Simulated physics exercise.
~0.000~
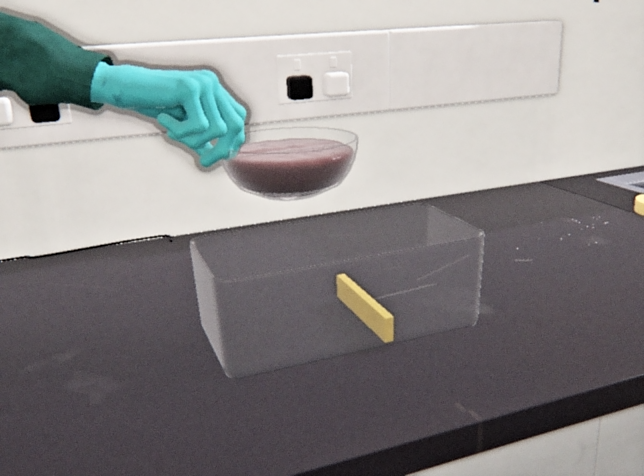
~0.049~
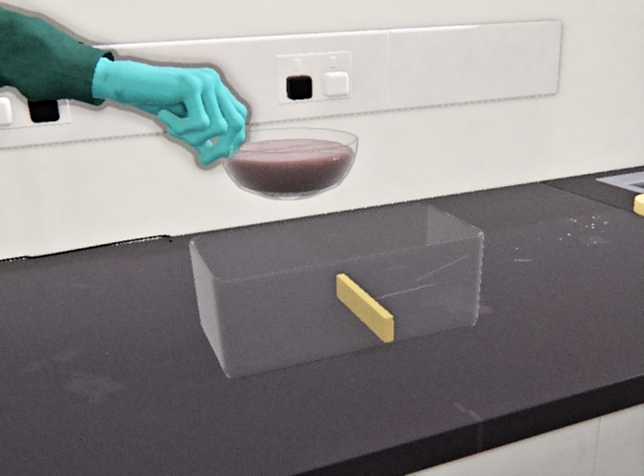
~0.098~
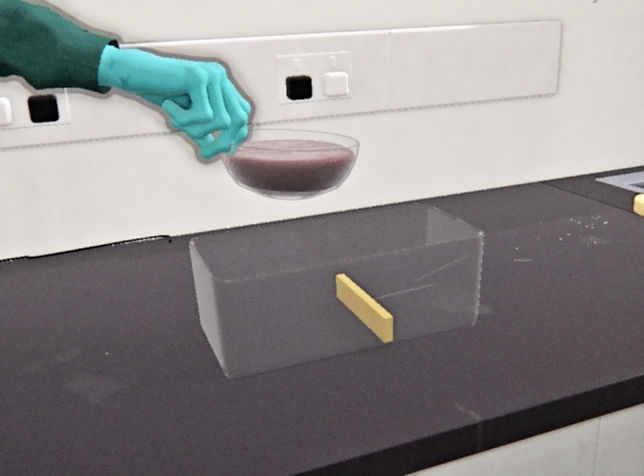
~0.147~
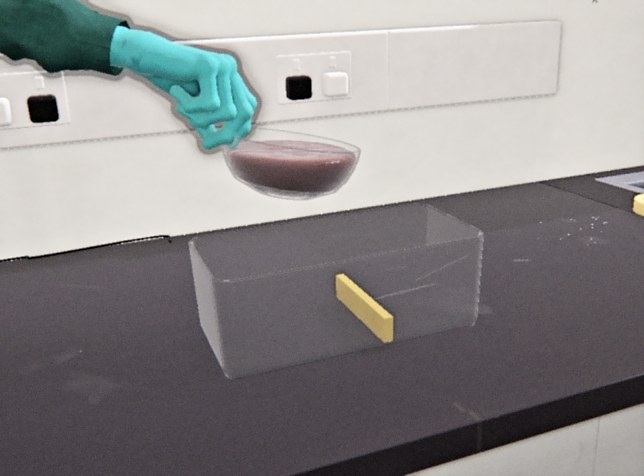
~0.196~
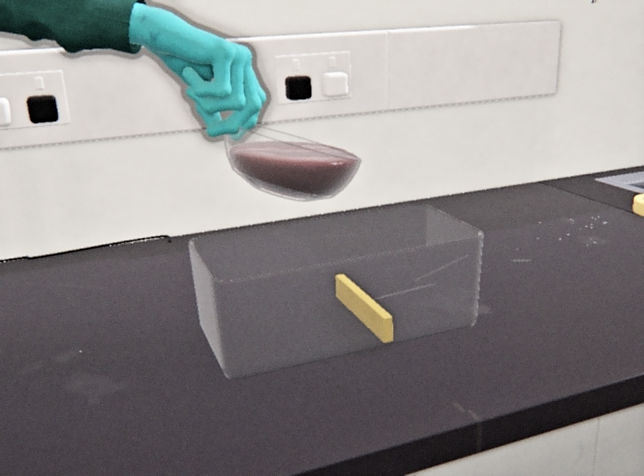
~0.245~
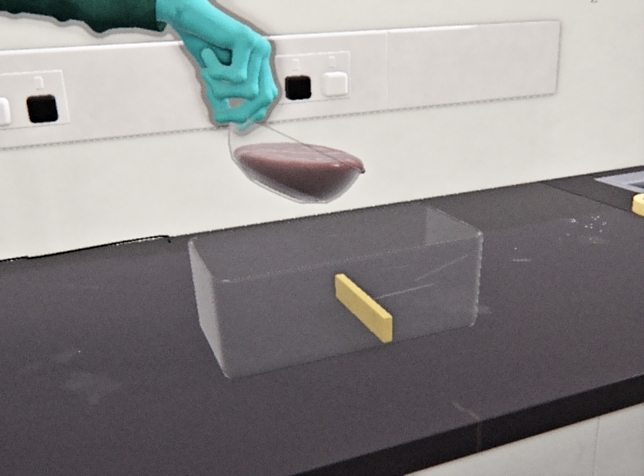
In this clip, a teal-gloved hand holds a round glass bowl of dark red liquid above an empty, clear oblong basin with a yellow divider, then gradually tilts the bowl to the right until the liquid reaches its lowered rim.
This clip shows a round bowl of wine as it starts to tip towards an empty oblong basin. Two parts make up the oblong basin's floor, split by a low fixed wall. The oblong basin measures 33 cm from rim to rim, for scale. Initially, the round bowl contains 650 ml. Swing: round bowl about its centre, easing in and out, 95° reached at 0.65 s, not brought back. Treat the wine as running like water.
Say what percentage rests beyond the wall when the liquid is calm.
Roughly 67 per cent rests beyond the wall.
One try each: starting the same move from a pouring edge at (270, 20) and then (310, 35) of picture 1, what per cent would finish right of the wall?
In turn about 25 and 55 per cent.
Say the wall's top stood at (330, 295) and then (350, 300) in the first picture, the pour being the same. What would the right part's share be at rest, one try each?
Around 90 and 75 percent, in that order.
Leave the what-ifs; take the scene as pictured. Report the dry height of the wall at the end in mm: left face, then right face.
Close to 26 mm left and close to 10 mm right.
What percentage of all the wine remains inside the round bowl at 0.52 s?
14 %.
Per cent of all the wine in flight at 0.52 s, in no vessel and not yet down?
22 %.
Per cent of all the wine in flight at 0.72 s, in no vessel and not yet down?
It comes to some 4 percent of the total.
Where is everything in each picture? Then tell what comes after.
The first picture shows tilt 0°; pouring edge (351, 134); surface from (223, 158) to (347, 144); the oblong basin's rim runs from (201, 261) to (454, 219); the wall's top is at (363, 296).
The second picture shows tilt 1°; pouring edge (351, 136); surface from (223, 157) to (347, 145).
The third picture shows tilt 5°; pouring edge (353, 140); surface from (224, 154) to (347, 147).
The fourth picture shows tilt 12°; pouring edge (354, 148); surface from (226, 152) to (349, 149).
The fifth picture shows tilt 20°; pouring edge (354, 158); surface from (229, 152) to (352, 151).
The sixth picture shows tilt 30°; pouring edge (353, 169); surface from (234, 153) to (346, 159); 6 per cent is over the edge.
Then, 0.52 s in, the tilt is 85° and 14 per cent is still to pour, 3 is left of the wall and 61 right of it.
Then, 0.72 s in, the tilt is 95° and 1 per cent is still to pour, 21 is left of the wall and 74 right of it.
Then, 0.92 s in, the tilt is 95° and 0 per cent is still to pour, 29 is left of the wall and 70 right of it.
Then, 1.15 s in, the tilt is 95° and 0 per cent is still to pour, 32 is left of the wall and 68 right of it.
Finally, 32 per cent lies left of the wall, 67 right of it and 1 outside.
